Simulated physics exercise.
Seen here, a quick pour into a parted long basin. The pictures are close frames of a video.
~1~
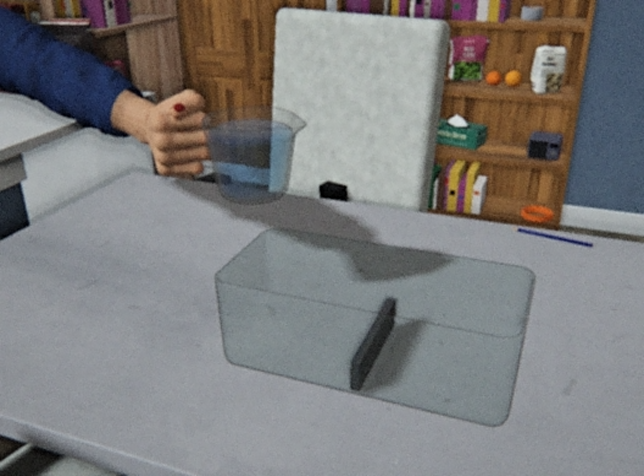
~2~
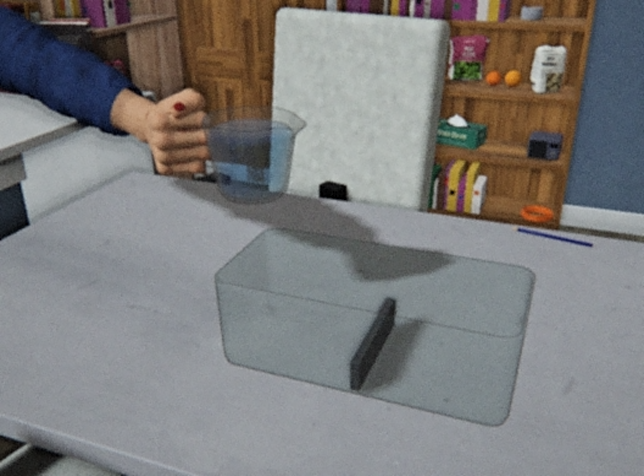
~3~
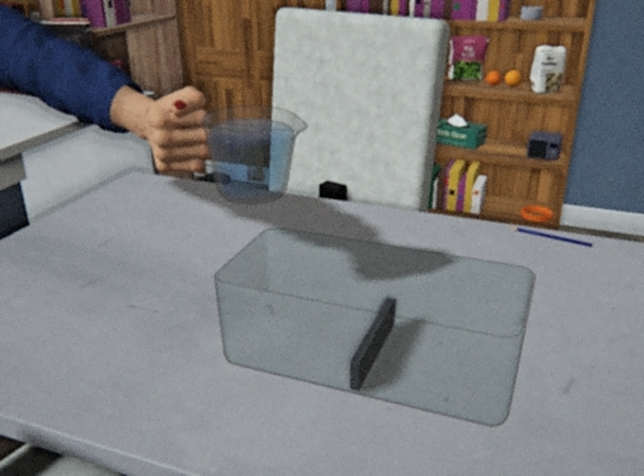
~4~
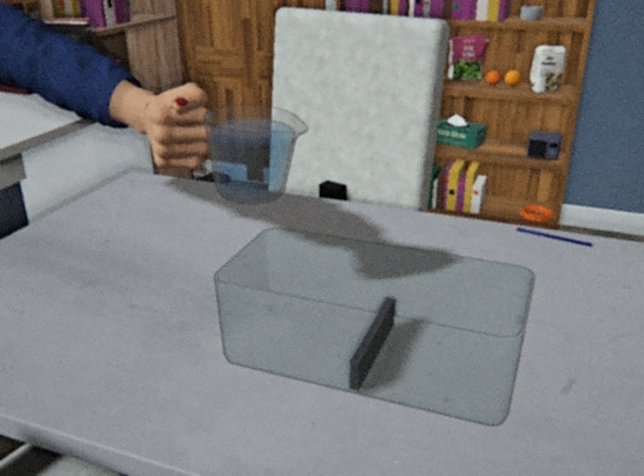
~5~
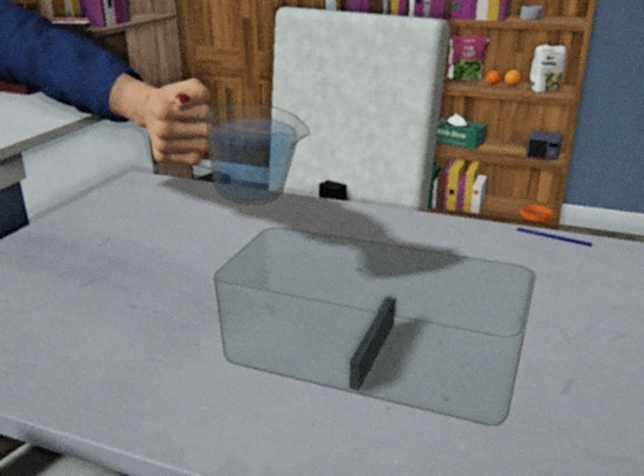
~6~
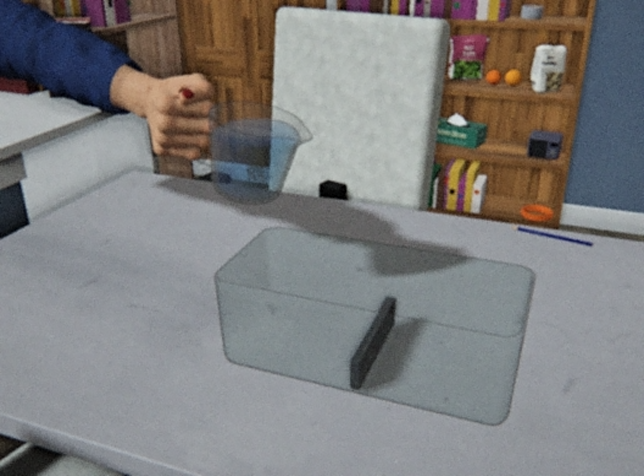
A hand with red nails, its arm in a dark blue sleeve, holds a clear jug of bluish liquid at upper left, above a pale grey table seen from slightly above. On the table sits a long transparent basin with a low dark divider inside, before a whitish chair and wooden shelves. The hand gradually tilts the jug slightly rightward, its shadow shifting a little, while the camera stays still.
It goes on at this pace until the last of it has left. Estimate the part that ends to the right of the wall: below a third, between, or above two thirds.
The share right of the wall is not even a third.
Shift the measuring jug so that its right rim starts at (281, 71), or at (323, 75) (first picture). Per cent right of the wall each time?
About 5 and 55 per cent.
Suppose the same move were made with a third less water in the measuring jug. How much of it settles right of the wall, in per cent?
It comes to 10 per cent or so.
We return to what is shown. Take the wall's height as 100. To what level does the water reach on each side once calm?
Left: 40 %. Right: 0 %.
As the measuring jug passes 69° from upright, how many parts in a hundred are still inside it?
Near 65 %.
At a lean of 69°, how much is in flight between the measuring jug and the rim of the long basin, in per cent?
Some 25 per cent.
A moment on, the measuring jug is tipped part way and 65 per cent is still to pour, 10 is left of the wall and 0 right of it.
Next, the measuring jug is tipped on its side and 13 per cent is still to pour, 70 is left of the wall and 2 right of it.
Then the measuring jug is tipped on its side and 1 per cent is still to pour, 90 is left of the wall and 6 right of it.
Later the measuring jug is tipped on its side and 0 per cent is still to pour, 91 is left of the wall and 6 right of it.
In the end 91 per cent lies left of the wall, 6 right of it and 2 outside.
